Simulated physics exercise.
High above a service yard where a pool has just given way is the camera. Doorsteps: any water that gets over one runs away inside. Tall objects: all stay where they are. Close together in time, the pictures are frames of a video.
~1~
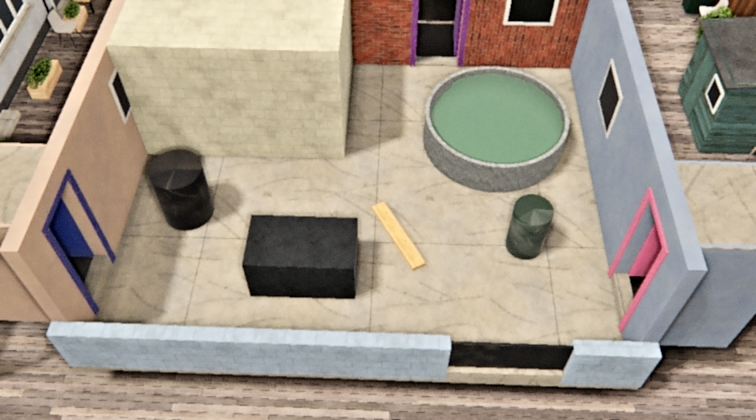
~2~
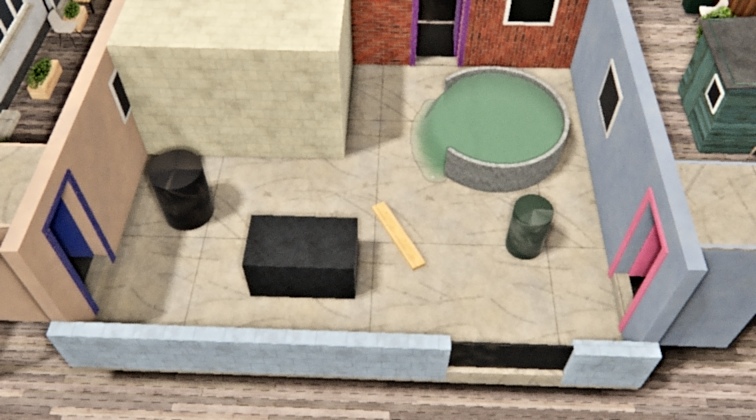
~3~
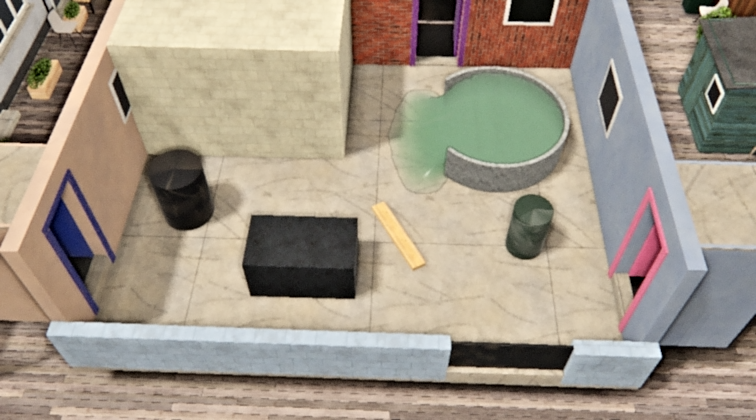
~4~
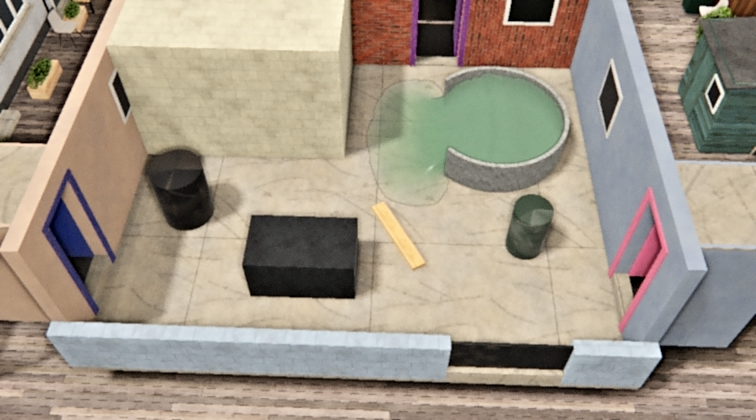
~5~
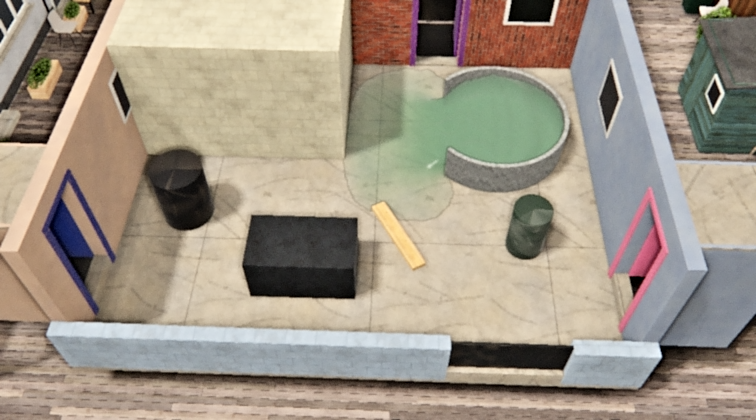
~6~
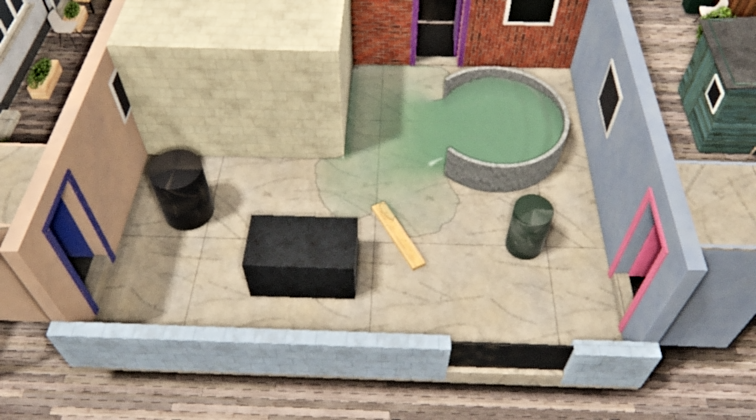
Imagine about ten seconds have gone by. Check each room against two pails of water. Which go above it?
The blue door will let through no more than two buckets. The pink door will let through no more than two buckets. The purple door will let through over two buckets.
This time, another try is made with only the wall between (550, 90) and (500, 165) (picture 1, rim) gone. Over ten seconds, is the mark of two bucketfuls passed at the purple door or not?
The purple one ends up below.
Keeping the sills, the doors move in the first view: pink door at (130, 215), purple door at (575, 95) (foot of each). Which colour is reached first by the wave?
The blue one gets wet first.
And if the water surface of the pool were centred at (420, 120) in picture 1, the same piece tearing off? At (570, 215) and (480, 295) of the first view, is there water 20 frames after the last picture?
Bone-dry, bone-dry.
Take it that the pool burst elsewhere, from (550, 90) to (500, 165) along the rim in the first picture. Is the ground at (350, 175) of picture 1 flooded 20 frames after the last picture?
That spot ends up spared.
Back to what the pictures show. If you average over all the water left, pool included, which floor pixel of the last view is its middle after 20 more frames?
Close to (387, 155), I reckon.
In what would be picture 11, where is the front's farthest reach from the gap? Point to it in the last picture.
Look around (225, 230).
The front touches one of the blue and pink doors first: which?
Answer: The blue door.
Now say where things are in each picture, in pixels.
The pool at (496, 117) is whole and still, in the first picture.
The front is at (436, 181), out from the gap at (428, 131), in the second picture.
Water pours out at (428, 132) and has run to (418, 92), in the third picture.
Water pours out at (428, 133) and has run to (401, 84), in the fourth picture.
Water pours out at (427, 133) and has run to (371, 207), in the fifth picture.
Water pours out at (427, 133) and has run to (356, 70), in the sixth picture.
A moment on, water covers 30 % of the floor; the blue door not reached, the pink door not reached, the purple door wet at the sill, nothing in.
Next, water covers 35 % of the floor; the blue door not reached, the pink door not reached, the purple door wet at the sill, nothing in.
Then, water covers 50 % of the floor; the blue door wet at the sill, nothing in, the pink door not reached, the purple door under two buckets in.
Later, water covers 90 % of the floor; the blue door wet at the sill, nothing in, the pink door wet at the sill, nothing in, the purple door over two buckets in.
In the end, water covers 95 % of the floor; the blue door wet at the sill, nothing in, the pink door wet at the sill, nothing in, the purple door over two buckets in.
